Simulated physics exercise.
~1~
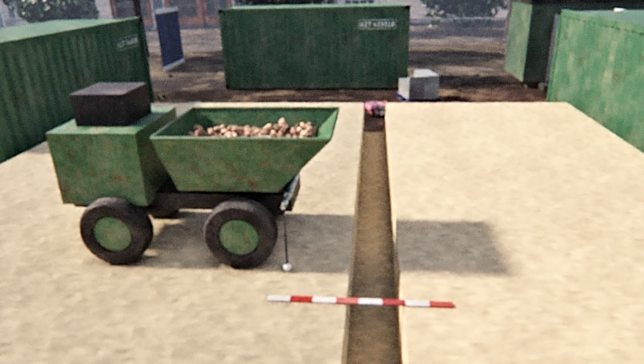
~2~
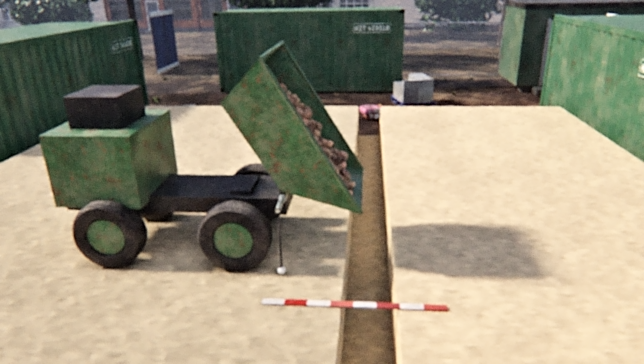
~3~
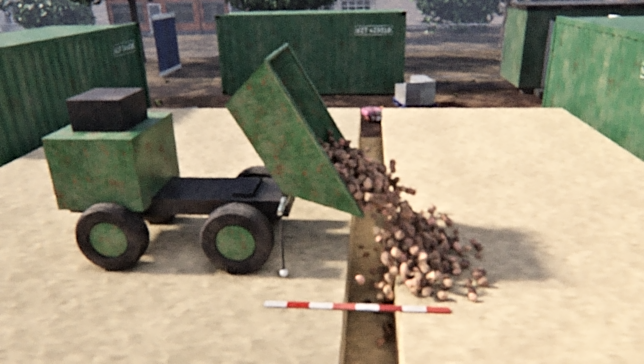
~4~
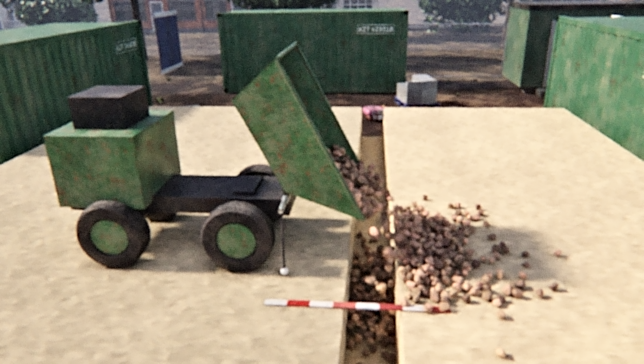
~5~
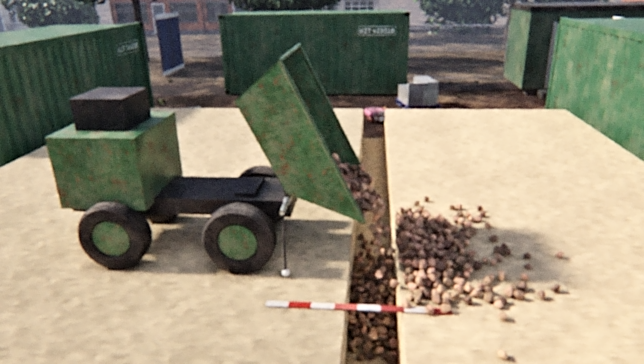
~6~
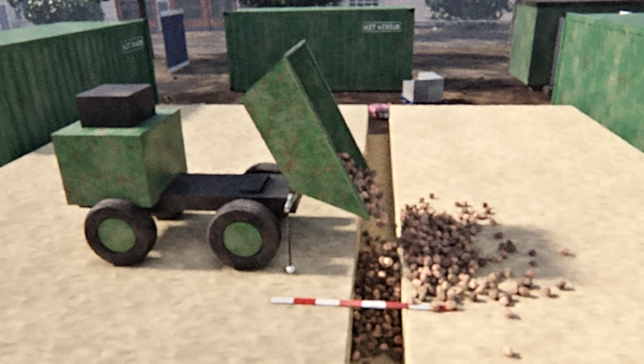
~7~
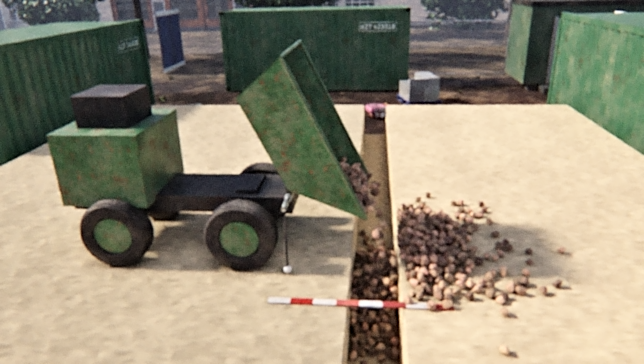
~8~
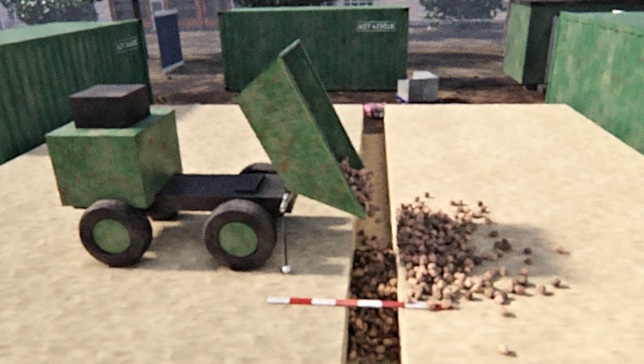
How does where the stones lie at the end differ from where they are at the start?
At the start the stones are all up in the green skip on the left. By the end most of them lie lower and further right, in the trench and on the ground beyond it, with some still in the tipped skip.
